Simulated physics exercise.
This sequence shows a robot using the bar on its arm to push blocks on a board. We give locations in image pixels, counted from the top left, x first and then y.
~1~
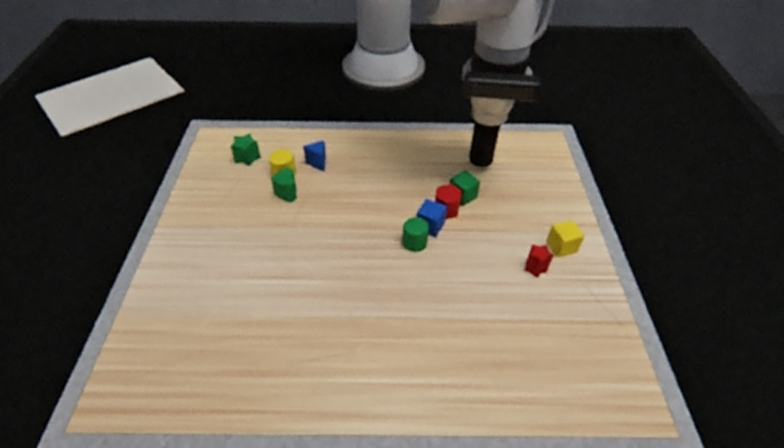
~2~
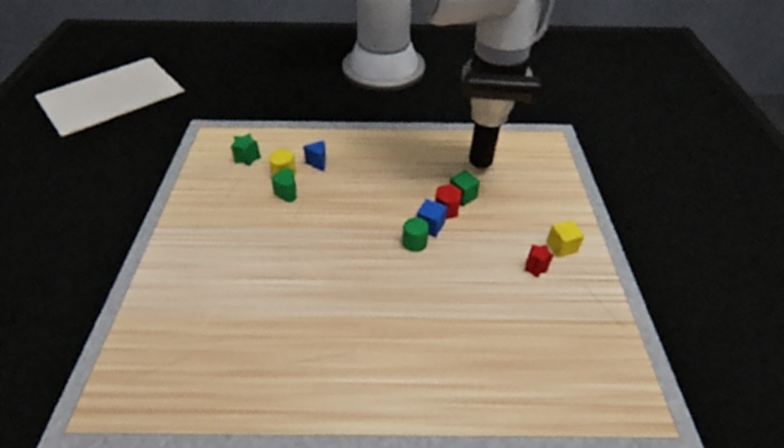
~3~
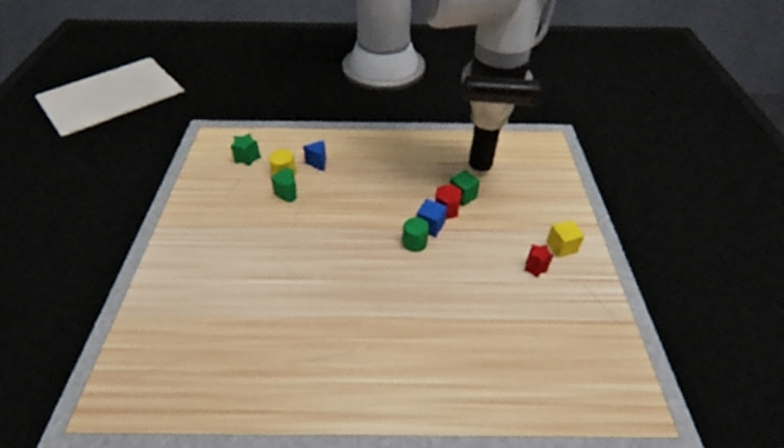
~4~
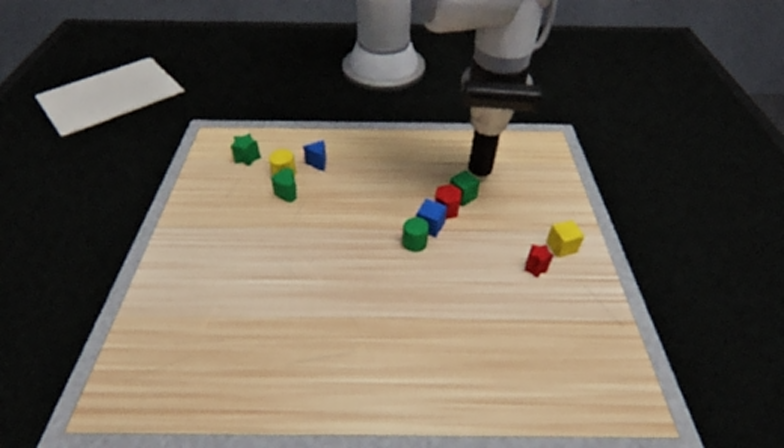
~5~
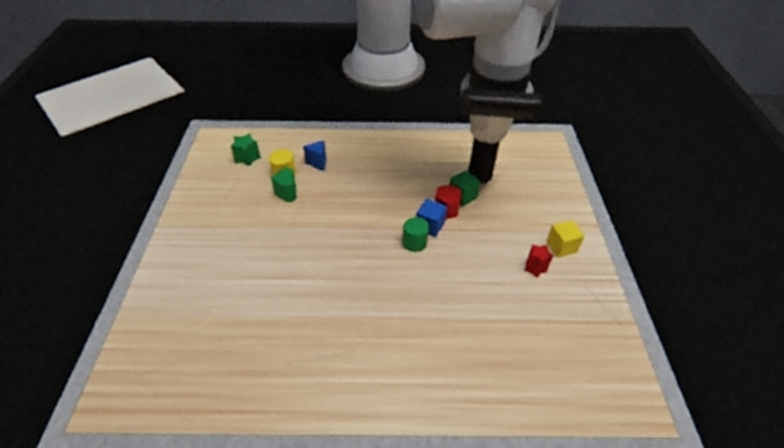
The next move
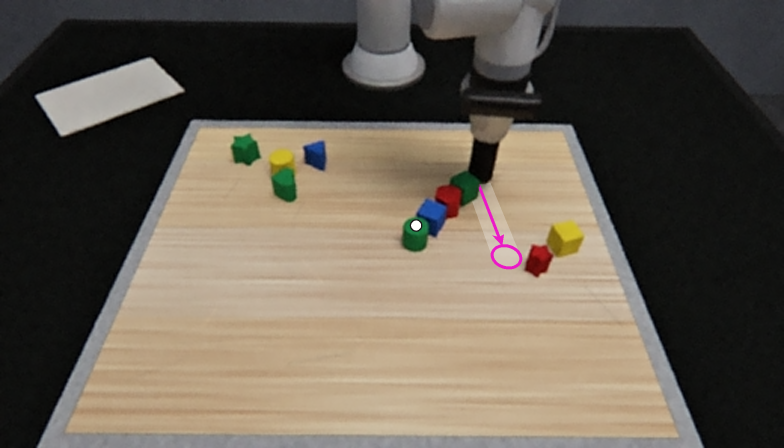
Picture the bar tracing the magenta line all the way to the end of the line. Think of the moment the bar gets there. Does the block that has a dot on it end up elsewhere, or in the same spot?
At the end, its place is the same.
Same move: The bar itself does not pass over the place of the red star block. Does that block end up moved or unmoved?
Left where it is.
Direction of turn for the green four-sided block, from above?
From the top, the block rotates clockwise.
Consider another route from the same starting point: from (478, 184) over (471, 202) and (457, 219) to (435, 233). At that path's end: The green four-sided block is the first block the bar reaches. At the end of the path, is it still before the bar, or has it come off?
The green four-sided block stays in front.
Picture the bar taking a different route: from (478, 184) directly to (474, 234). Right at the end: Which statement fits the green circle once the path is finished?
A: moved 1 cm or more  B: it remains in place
A
Drawn move, from (478, 184) to (506, 257); the dot is on the green circle.
On the path given first. One third of the way, bar at (489, 199); blue four-sided block at (429, 211); red hexagonal block at (443, 195), turned 25° clockwise; green four-sided block at (465, 188), turned 25° clockwise.
Two thirds of the way, bar at (499, 223); blue four-sided block at (429, 211); red hexagonal block at (443, 195), turned 25° clockwise; green four-sided block at (466, 188), turned 30° clockwise.
At the end, bar at (509, 249); green circle still; blue four-sided block at (429, 211); red hexagonal block at (443, 195), turned 25° clockwise; green four-sided block at (466, 188), turned 30° clockwise; red star block still.
